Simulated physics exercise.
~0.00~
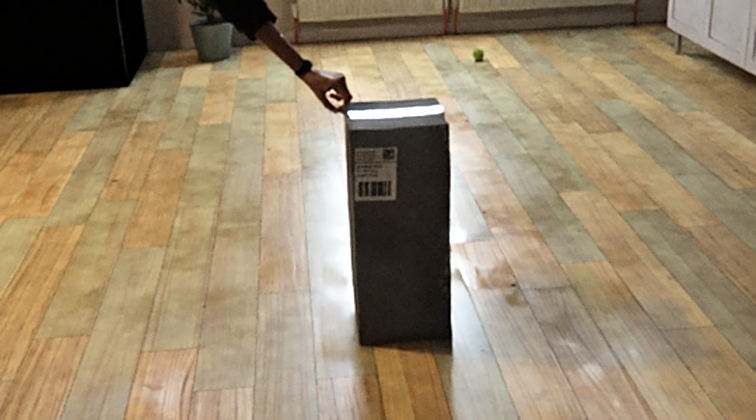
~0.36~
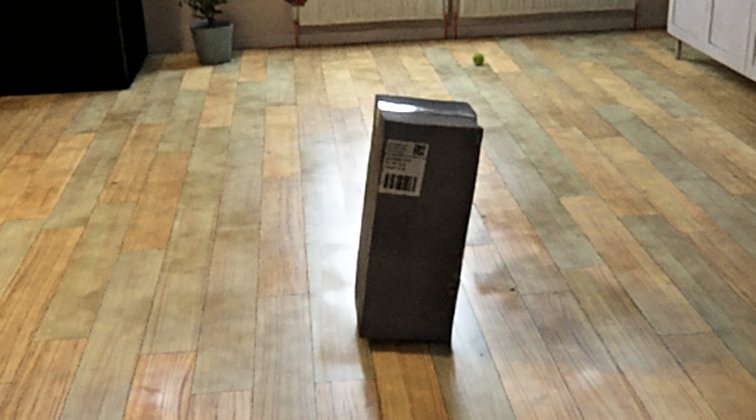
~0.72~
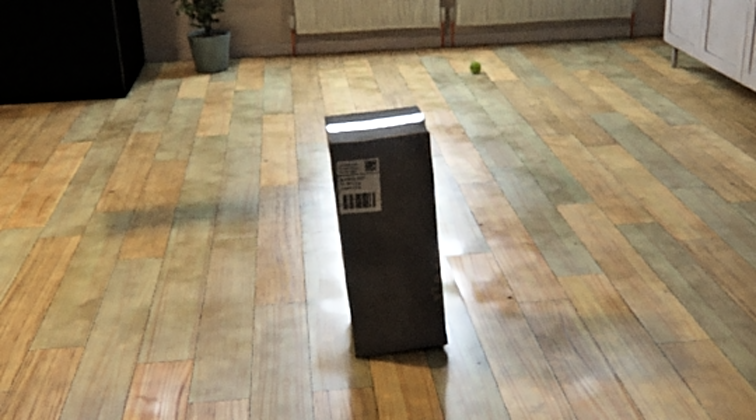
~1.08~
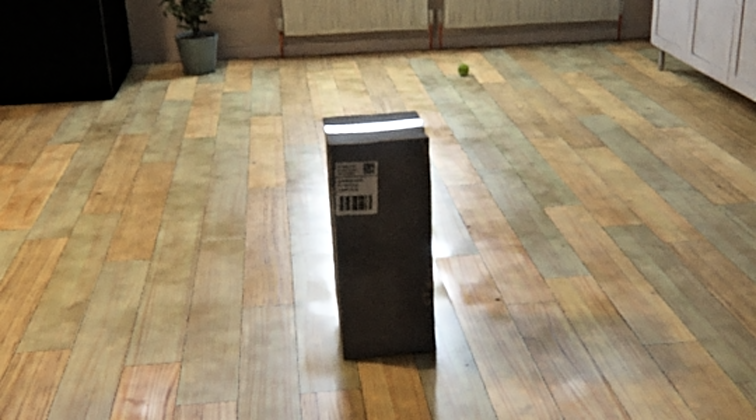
In this clip, a hand pushes the top of a tall grey box standing on a wooden floor, tipping it to the right before withdrawing. The box rocks back to the left, then settles upright on its base.
